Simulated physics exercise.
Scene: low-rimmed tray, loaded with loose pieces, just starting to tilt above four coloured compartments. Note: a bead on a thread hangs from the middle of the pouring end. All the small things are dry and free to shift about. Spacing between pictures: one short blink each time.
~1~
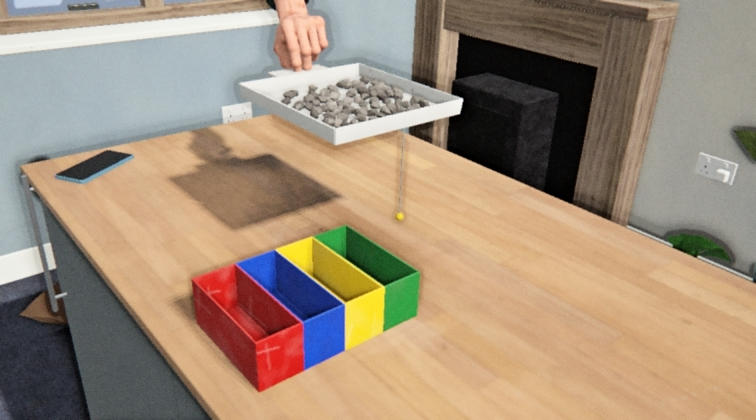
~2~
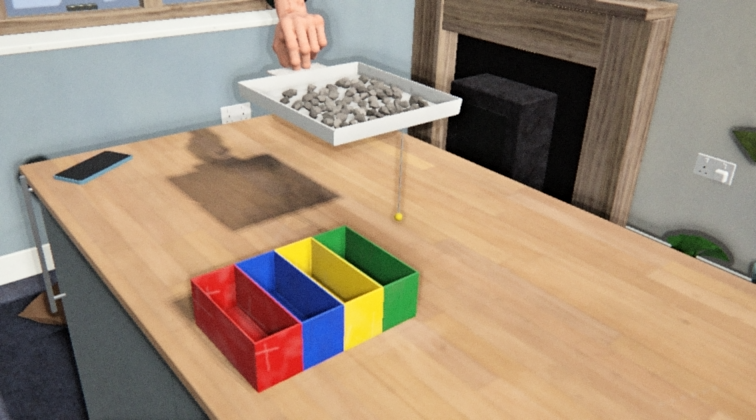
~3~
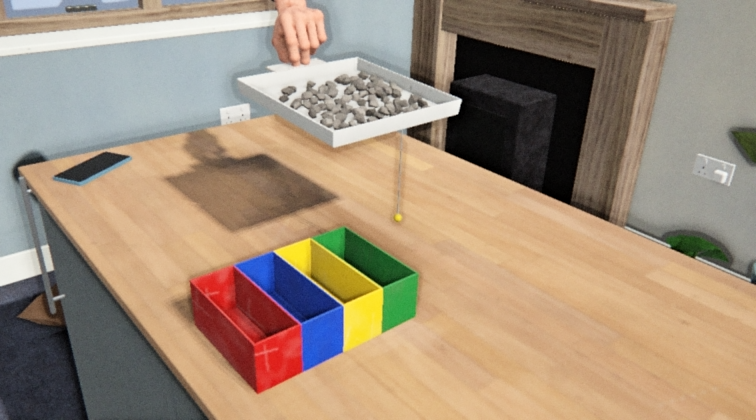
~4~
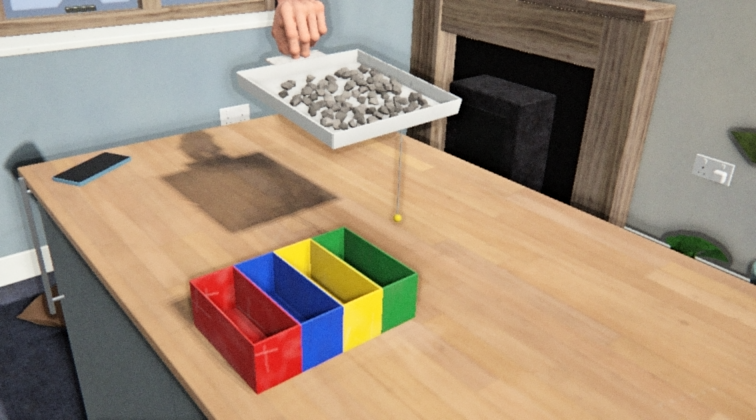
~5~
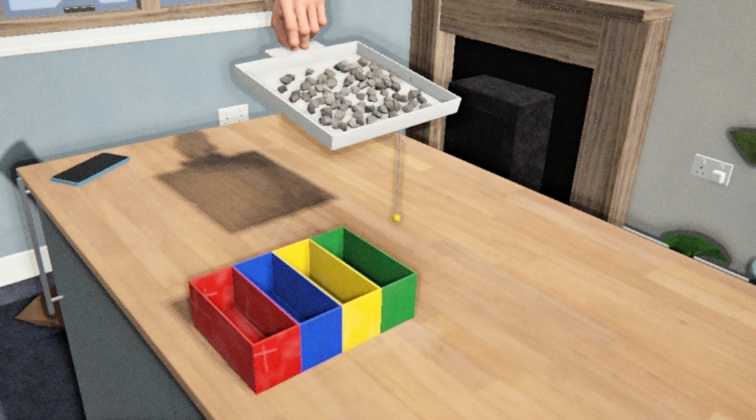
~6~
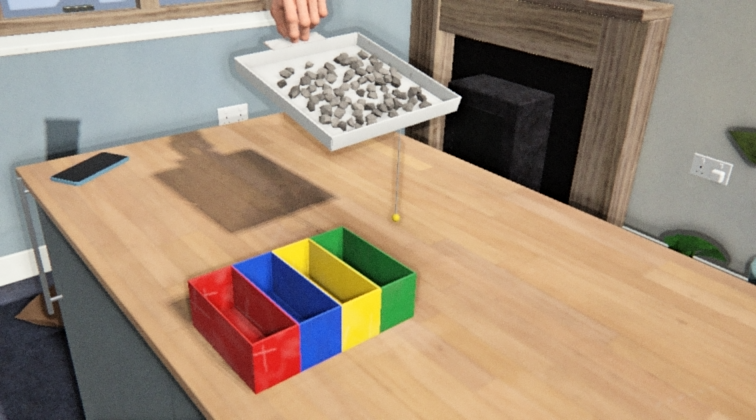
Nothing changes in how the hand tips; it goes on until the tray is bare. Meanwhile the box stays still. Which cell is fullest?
The green cell.
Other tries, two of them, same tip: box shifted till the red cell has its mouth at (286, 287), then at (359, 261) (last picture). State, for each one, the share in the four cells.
In order: 80 per cent and 100 per cent.
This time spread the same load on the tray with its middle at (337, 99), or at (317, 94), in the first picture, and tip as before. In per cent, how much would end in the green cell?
First case: Close to 50 %; second case: Close to 40 %.
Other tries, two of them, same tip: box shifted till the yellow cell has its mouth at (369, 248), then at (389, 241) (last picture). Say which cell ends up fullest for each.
First: Yellow. Second: The cell in blue.
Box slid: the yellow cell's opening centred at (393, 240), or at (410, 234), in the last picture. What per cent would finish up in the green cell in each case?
Close to 10 in a hundred, then close to 10 in a hundred.
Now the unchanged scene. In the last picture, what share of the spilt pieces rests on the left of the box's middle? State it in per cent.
Around 0 per cent, give or take.
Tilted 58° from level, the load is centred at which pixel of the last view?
In the last view, the load is centred close to (377, 103).
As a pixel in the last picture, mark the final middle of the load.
The centre comes to rest near (376, 297).
Just after the last frame, tray tipped steeply; every one on the tray.
A moment on, tray tipped right over; roughly a third on the tray; roughly a third in the green cell; about a tenth in the yellow cell; roughly a quarter falling or outside the box.
Further on, tray tipped past a quarter turn; roughly half in the green cell; about a tenth in the yellow cell; roughly a third falling or outside the box.
When it is over, tray tipped past a quarter turn; roughly half in the green cell; about a tenth in the yellow cell; not one in the red cell; not one in the blue cell; roughly a third outside the box.
